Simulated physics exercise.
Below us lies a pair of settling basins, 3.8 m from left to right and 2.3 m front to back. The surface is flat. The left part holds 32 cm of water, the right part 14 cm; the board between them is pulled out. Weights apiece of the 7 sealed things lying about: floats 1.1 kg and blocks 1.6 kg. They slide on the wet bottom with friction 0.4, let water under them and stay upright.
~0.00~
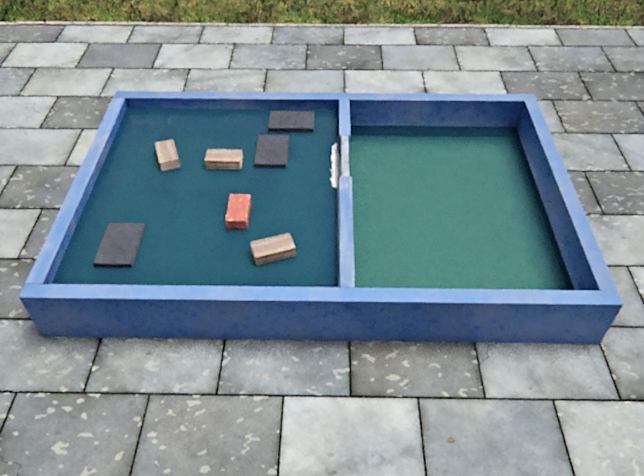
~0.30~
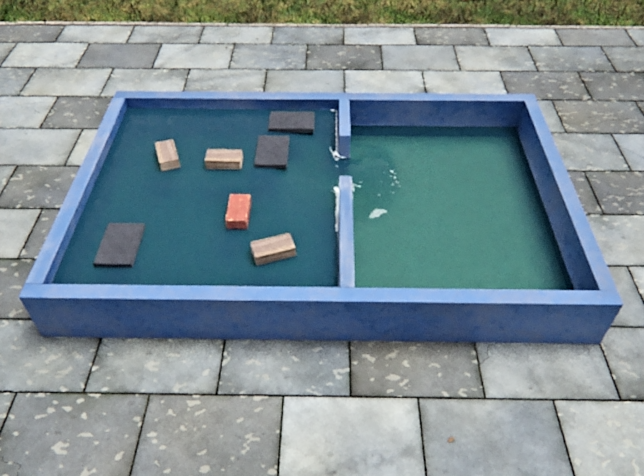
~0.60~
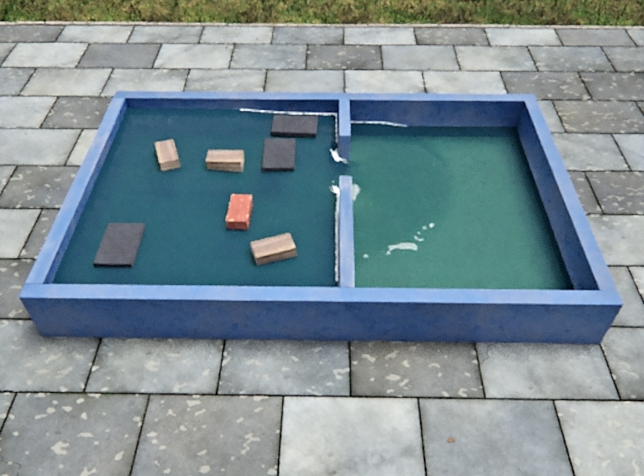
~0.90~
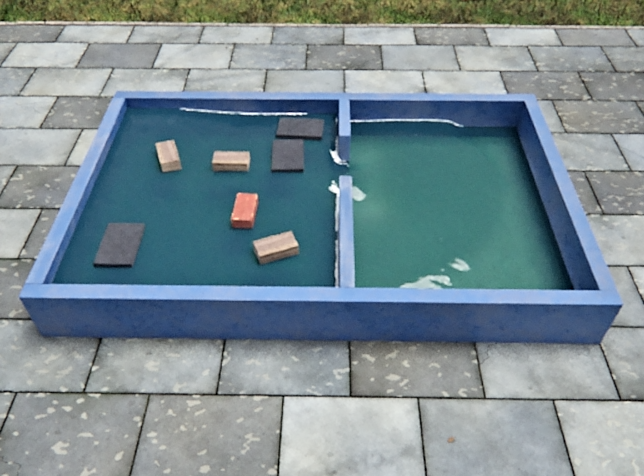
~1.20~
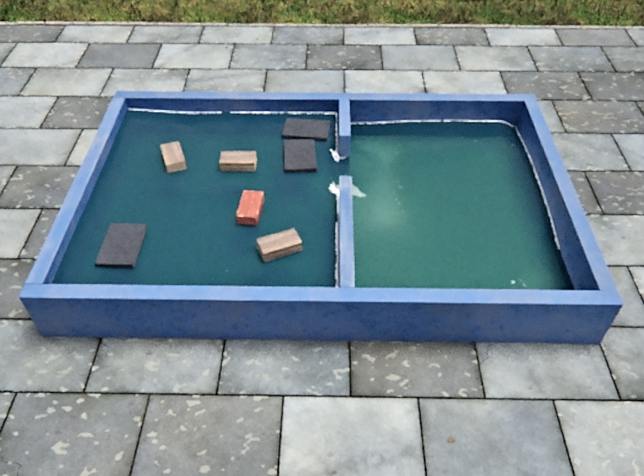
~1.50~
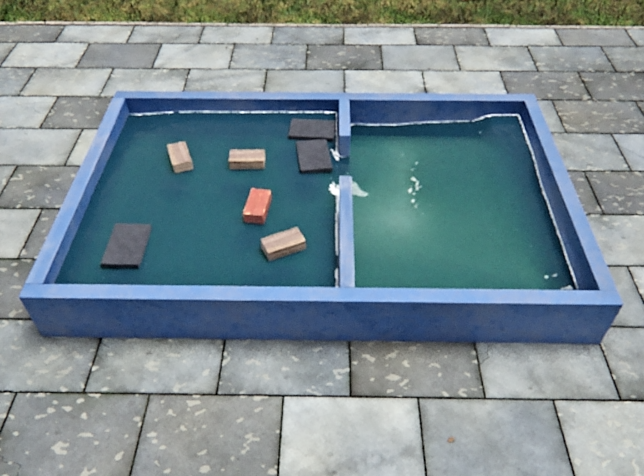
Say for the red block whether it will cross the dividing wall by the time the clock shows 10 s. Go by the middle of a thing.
Red block is held back.
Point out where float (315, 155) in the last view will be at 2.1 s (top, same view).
Near (366, 168).
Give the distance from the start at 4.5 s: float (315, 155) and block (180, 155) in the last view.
In turn: 200 cm, 30 cm.
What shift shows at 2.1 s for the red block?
About 30 cm.
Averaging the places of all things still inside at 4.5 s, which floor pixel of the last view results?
Near (283, 221).
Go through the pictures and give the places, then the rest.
The first frame shows the red block at (238, 207) floats; 32 cm deep round most things; 0 of 7 have shifted.
The second frame shows the red block at (238, 207), afloat; about 2040 L in view; 0 of 7 have shifted.
The third frame shows the red block at (239, 208), afloat; 31 cm deep round most things; 1 of 7 have shifted.
The fourth frame shows the red block at (245, 207) floats, 6 cm from its start; about 2040 L in view; 4 of 7 have shifted.
The fifth frame shows the red block at (250, 204) floats, 11 cm from its start; 29 cm deep round most things; 5 of 7 have shifted.
The sixth frame shows the red block at (257, 202), afloat, 17 cm from its start; about 2040 L in view; 6 of 7 have shifted.
After 2.1 s the red block is near (273, 196), 0.3 m from its start, afloat; 1 of 7 are over the mark; 7 afloat.
After 4.5 s the red block is near (296, 186), 0.5 m from its start, afloat; 1 of 7 are over the mark; 7 afloat.
After 7.0 s the red block is near (288, 191), 0.5 m from its start, afloat; 1 of 7 are over the mark; 7 afloat.
After 10.0 s the red block is near (299, 188), 0.6 m from its start, afloat; 1 of 7 are over the mark; 7 afloat.
